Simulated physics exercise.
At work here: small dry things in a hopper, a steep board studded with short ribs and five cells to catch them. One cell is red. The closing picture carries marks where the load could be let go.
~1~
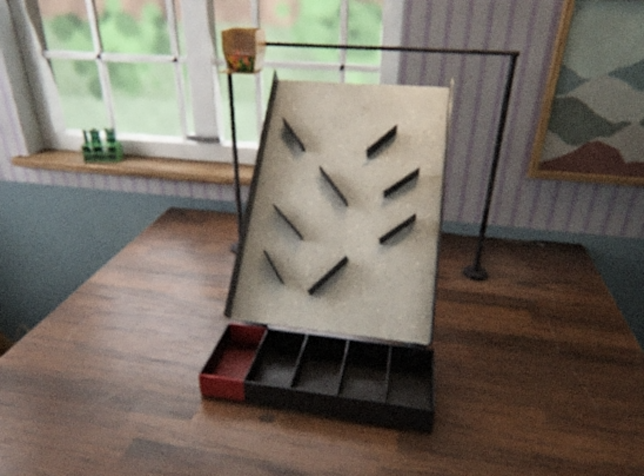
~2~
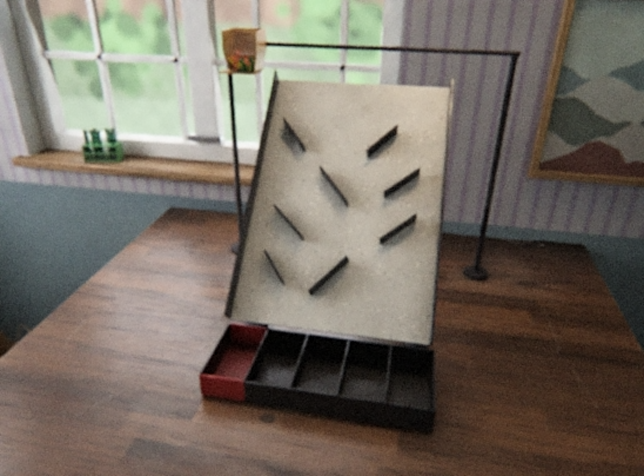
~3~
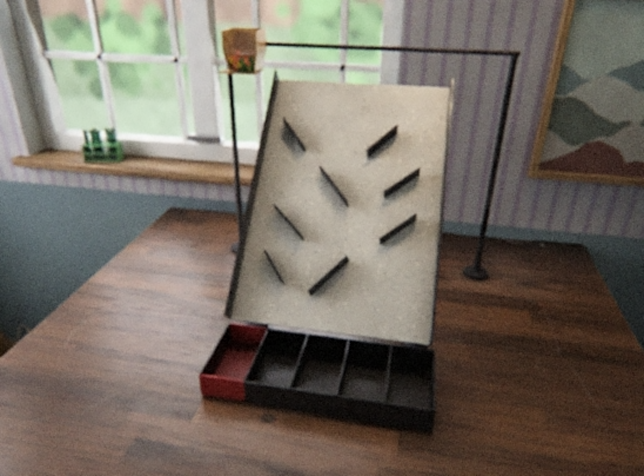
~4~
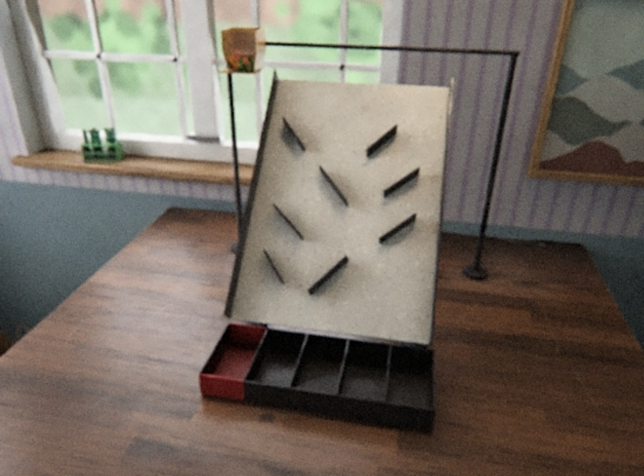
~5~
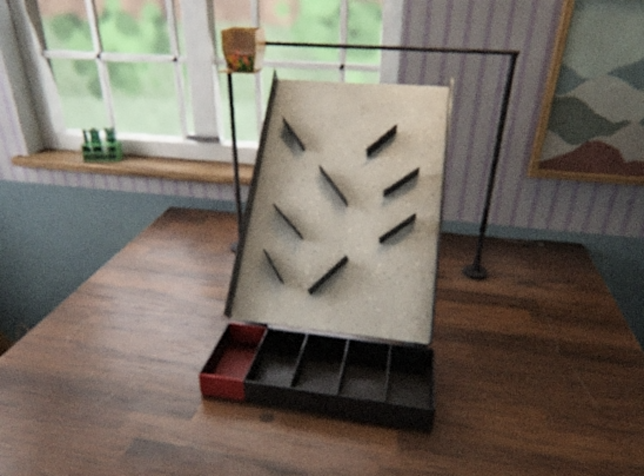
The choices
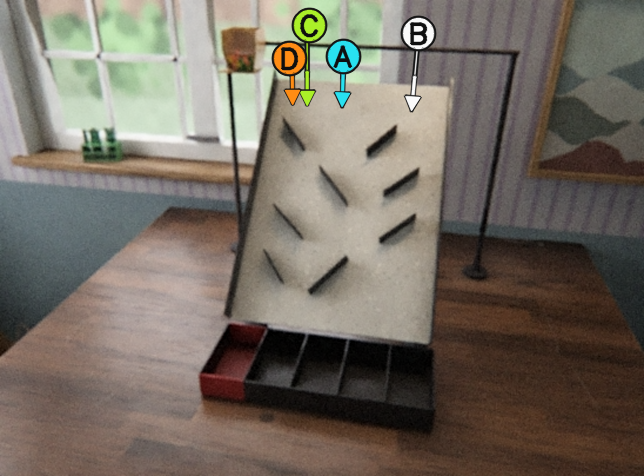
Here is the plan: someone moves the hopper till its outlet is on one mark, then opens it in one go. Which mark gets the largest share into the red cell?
I would pick mark D.
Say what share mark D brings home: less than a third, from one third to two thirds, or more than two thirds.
From one third to two thirds.
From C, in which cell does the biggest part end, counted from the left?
It is the second one.
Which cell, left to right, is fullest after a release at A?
The fourth from the left.
On the marked copy, mark A meets the board at (342, 101); mark B meets the board at (411, 105); mark C meets the board at (307, 100); mark D meets the board at (292, 99).
With A, only a few in the red cell, all but a few in other cells.
With B, only a few in the red cell, all but a few in other cells.
With C, a small share in the red cell, the bulk in other cells.
With D, close to half in the red cell, close to half in other cells, only a few outside the box.
